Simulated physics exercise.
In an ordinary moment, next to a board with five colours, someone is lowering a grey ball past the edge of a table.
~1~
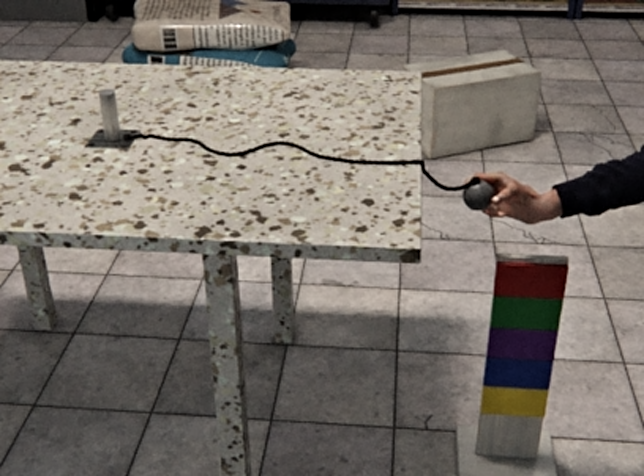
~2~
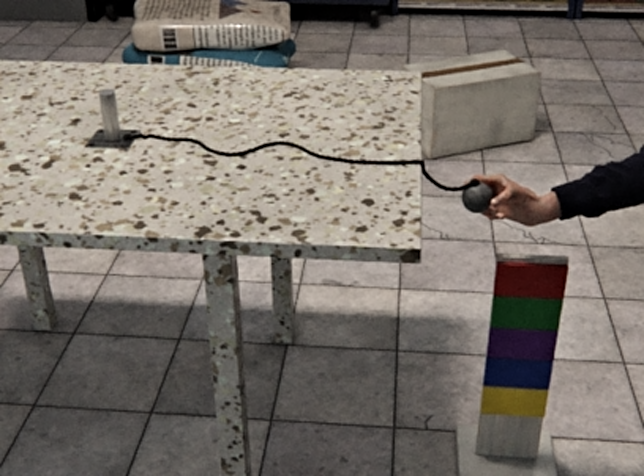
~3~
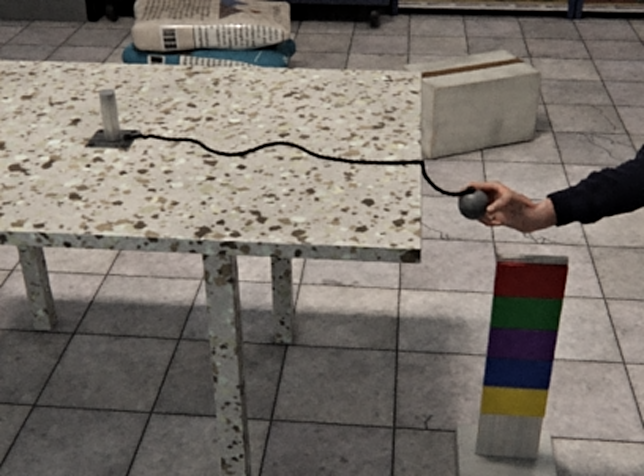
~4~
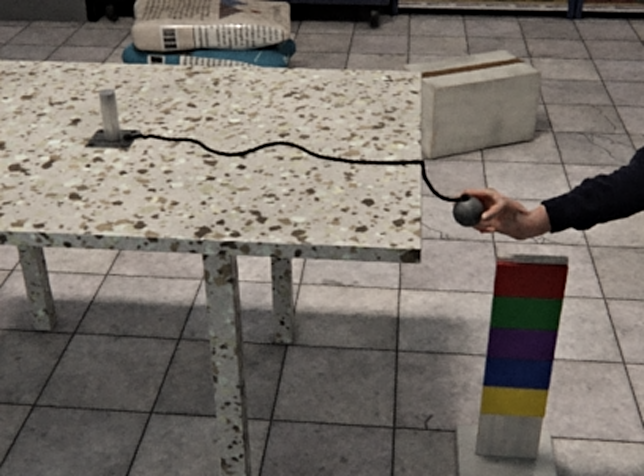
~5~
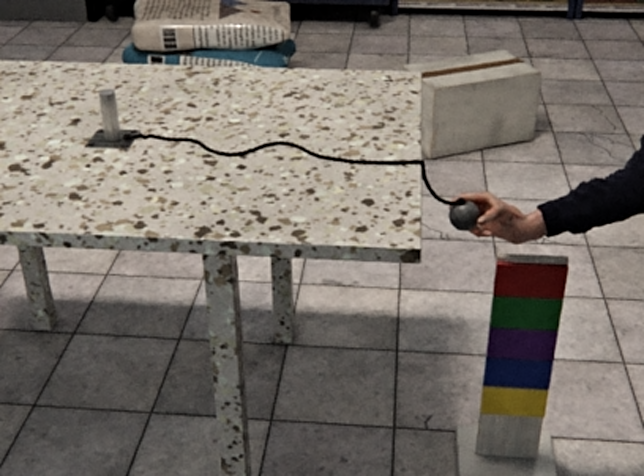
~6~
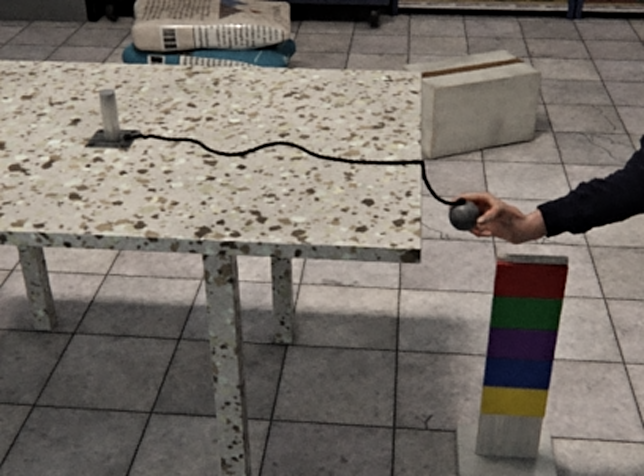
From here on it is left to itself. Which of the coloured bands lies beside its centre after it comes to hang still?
The red band lies beside it.
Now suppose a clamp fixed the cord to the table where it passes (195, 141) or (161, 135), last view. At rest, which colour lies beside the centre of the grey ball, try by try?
It would be red; red.
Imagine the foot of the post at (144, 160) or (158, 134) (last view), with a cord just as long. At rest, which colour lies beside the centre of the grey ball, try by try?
Try one - green; try two - green.
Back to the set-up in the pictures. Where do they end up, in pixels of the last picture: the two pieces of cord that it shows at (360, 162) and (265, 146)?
First one: (400, 157); second one: (290, 150).
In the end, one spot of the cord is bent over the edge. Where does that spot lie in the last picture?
Position: Approx. (380, 163).
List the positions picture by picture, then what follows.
The first frame shows grey ball (478, 196); red (531, 282); green (526, 314); purple (522, 345); blue (518, 375); yellow (514, 403).
The second frame shows grey ball (478, 197); cord through (155, 137) (209, 150) (277, 143) (334, 159) (413, 163).
The third frame shows grey ball (474, 205).
The fourth frame shows grey ball (468, 212); cord through (155, 137) (209, 150) (277, 143) (334, 159) (413, 163).
The fifth frame shows grey ball (464, 216).
The sixth frame shows grey ball (464, 216); cord through (155, 137) (209, 150) (277, 143) (334, 159) (413, 163).
Soon after, ball near (425, 262); level with red.
Then, ball near (406, 268); level with red.
At rest, ball near (414, 270); level with red. At red.
